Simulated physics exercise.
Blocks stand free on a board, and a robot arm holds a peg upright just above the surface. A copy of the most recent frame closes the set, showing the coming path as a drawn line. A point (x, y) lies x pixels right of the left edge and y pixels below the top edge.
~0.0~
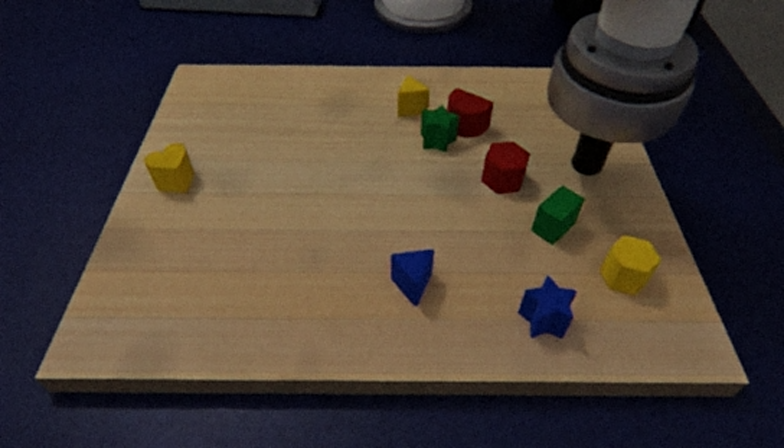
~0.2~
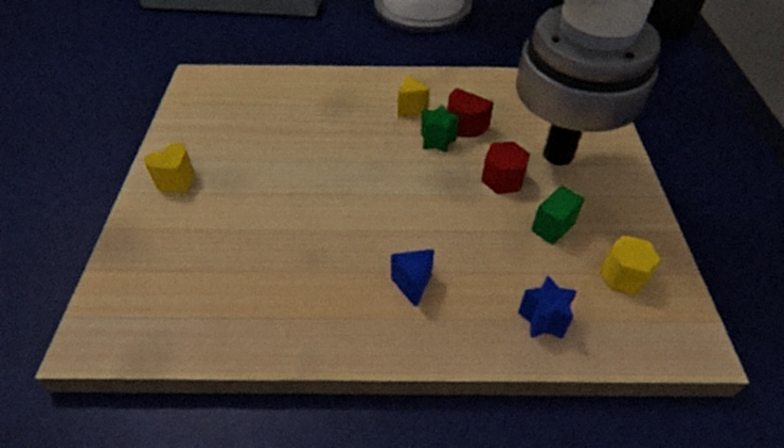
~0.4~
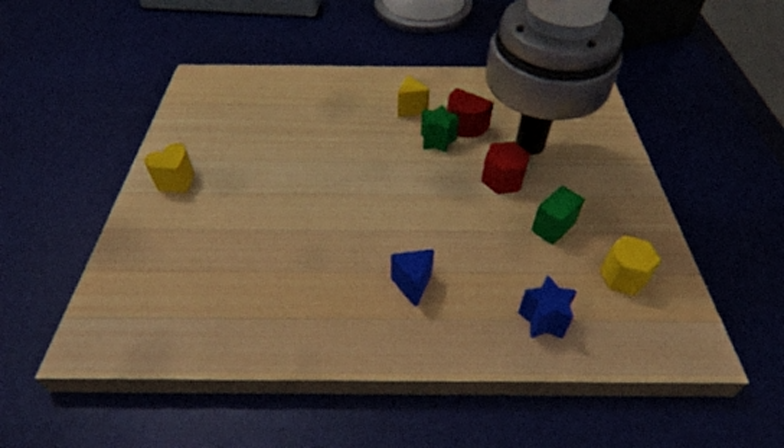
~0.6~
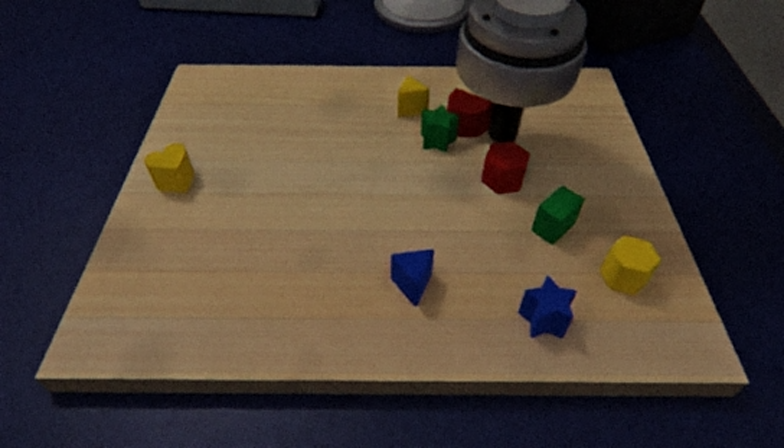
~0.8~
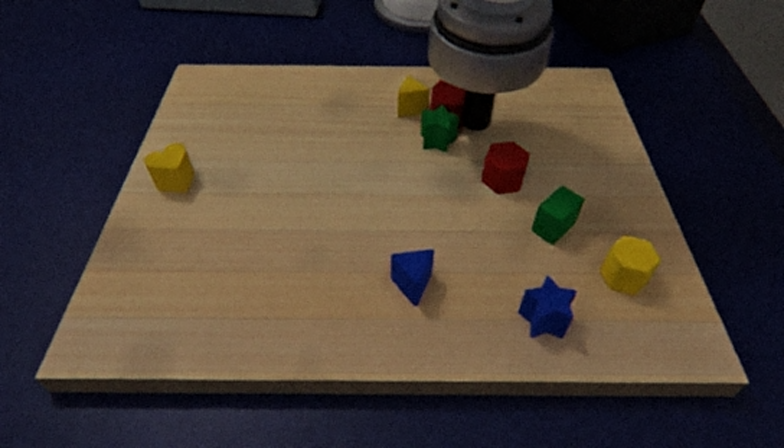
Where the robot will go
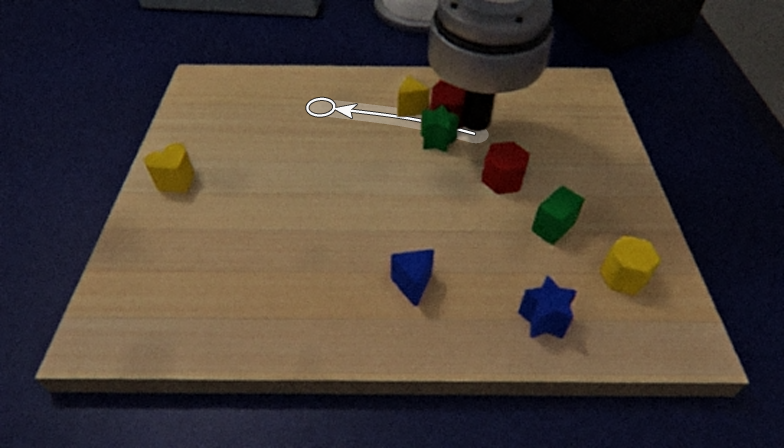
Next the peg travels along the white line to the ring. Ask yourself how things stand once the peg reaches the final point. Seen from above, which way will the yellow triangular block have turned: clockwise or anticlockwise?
From above, the turn goes anticlockwise.
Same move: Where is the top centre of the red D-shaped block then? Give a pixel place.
For the centre of its top, I'd go with (418, 74).
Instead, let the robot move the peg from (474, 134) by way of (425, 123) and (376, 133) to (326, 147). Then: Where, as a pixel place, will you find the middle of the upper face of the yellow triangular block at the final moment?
Its top middle: (393, 78).
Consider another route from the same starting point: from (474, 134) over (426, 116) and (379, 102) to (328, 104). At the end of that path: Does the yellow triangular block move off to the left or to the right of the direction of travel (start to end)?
It shifts rightward.
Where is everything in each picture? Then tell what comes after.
Lower end of the peg (587, 165), tops of blocks, yellow triangular block (412, 85), green star-shaped block (440, 116), red D-shaped block (468, 101), red hexagonal block (508, 154), in the first frame.
Peg (558, 156), blocks as before, in the second frame.
Peg (530, 145), blocks as before, in the third frame.
Peg (503, 134), blocks as before, in the fourth frame.
Peg (476, 122), yellow triangular block (412, 85), green star-shaped block (440, 116), red D-shaped block (451, 93), red hexagonal block (508, 154), in the fifth frame.
The drawn path runs from (474, 134) through (423, 121) and (372, 113) to (321, 107).
What follows on the original path. One third of the way, peg (423, 109); yellow triangular block (391, 76), turned 95° anticlockwise; green star-shaped block (431, 116), turned 45° anticlockwise; red D-shaped block (419, 75), turned 45° clockwise.
Two thirds of the way, peg (371, 102); yellow triangular block (390, 76), turned 100° anticlockwise; green star-shaped block (431, 116), turned 45° anticlockwise; red D-shaped block (418, 74), turned 50° clockwise.
At the end, peg (320, 96); yellow triangular block (390, 76), turned 100° anticlockwise; green star-shaped block (431, 116), turned 45° anticlockwise; red D-shaped block (418, 74), turned 50° clockwise; red hexagonal block not moved.
